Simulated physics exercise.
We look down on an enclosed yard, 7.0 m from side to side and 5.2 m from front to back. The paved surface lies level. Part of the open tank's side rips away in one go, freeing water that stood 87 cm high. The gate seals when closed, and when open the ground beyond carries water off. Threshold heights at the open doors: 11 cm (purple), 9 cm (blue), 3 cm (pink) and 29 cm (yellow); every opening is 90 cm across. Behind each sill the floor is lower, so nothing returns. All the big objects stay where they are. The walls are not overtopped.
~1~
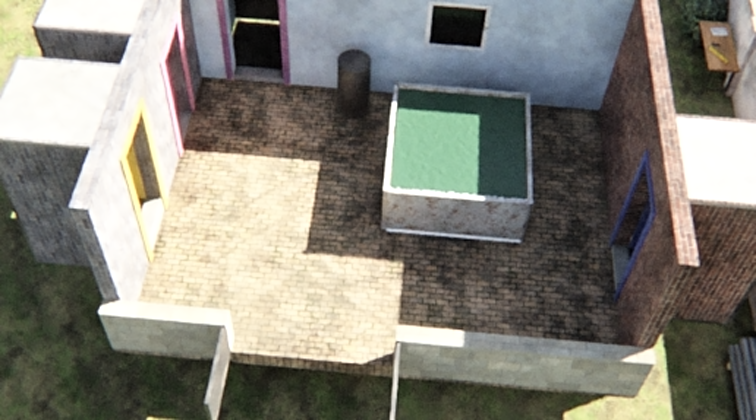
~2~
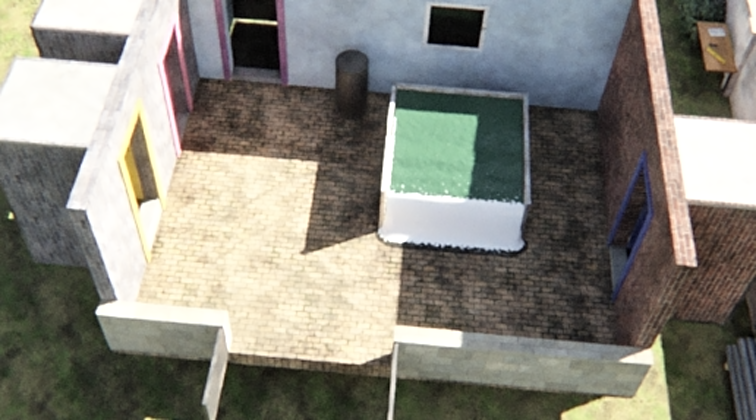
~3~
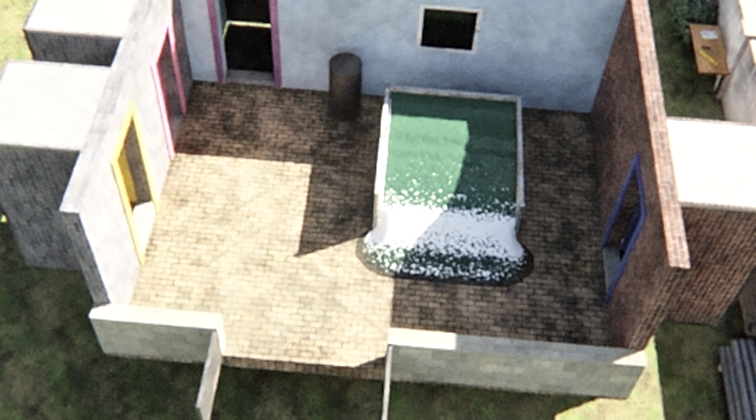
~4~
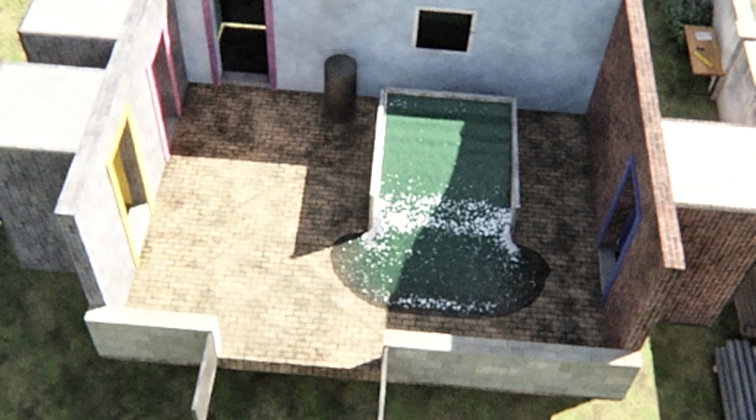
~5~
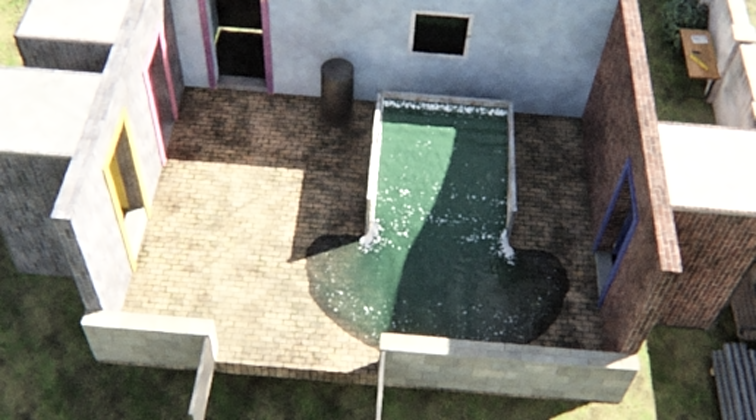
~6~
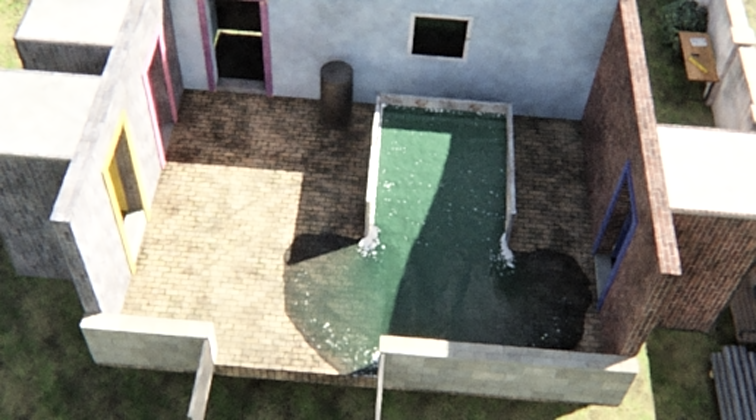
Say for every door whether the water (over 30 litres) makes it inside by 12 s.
Within that time: At the purple door it stays under the limit; at the blue door it exceeds the limit; at the pink door it goes over the limit; at the yellow door it does not reach the limit.
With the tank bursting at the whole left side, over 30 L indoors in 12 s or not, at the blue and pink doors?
Against that limit: Blue under, pink over.
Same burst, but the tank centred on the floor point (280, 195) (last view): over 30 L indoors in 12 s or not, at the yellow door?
Then: Yellow under.
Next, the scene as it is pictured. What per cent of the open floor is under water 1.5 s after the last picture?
Near 35 per cent is wet.
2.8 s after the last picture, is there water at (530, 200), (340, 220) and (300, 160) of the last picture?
In turn: Flooded, still dry, dry.
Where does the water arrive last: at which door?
It is the purple one.
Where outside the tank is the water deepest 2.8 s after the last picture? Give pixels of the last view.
At about (519, 119).
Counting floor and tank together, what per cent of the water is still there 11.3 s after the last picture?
About 60 per cent.
Then, 0.7 s after the last picture water covers 35 % of the floor and is deepest (57 cm) near (428, 366); purple door not reached, blue door 5 cm at the sill, 0 L in, pink door not reached, yellow door not reached.
Then, 1.5 s after the last picture water covers 35 % of the floor and is deepest (59 cm) near (592, 379); purple door not reached, blue door 16 cm at the sill, 1 L in, pink door not reached, yellow door not reached.
Then, 2.8 s after the last picture water covers 55 % of the floor and is deepest (44 cm) near (519, 119); purple door not reached, blue door 18 cm at the sill, 34 L in, pink door not reached, yellow door 5 cm at the sill, 0 L in.
Then, 6.3 s after the last picture water covers 95 % of the floor and is deepest (20 cm) near (356, 113); purple door 9 cm at the sill, 1 L in, blue door 10 cm at the sill, 85 L in, pink door 4 cm at the sill, 0 L in, yellow door 9 cm at the sill, 0 L in.
Then, 11.3 s after the last picture water covers 100 % of the floor and is deepest (10 cm) near (357, 317); purple door 8 cm at the sill, 2 L in, blue door 9 cm at the sill, 90 L in, pink door 8 cm at the sill, 67 L in, yellow door 7 cm at the sill, 0 L in.
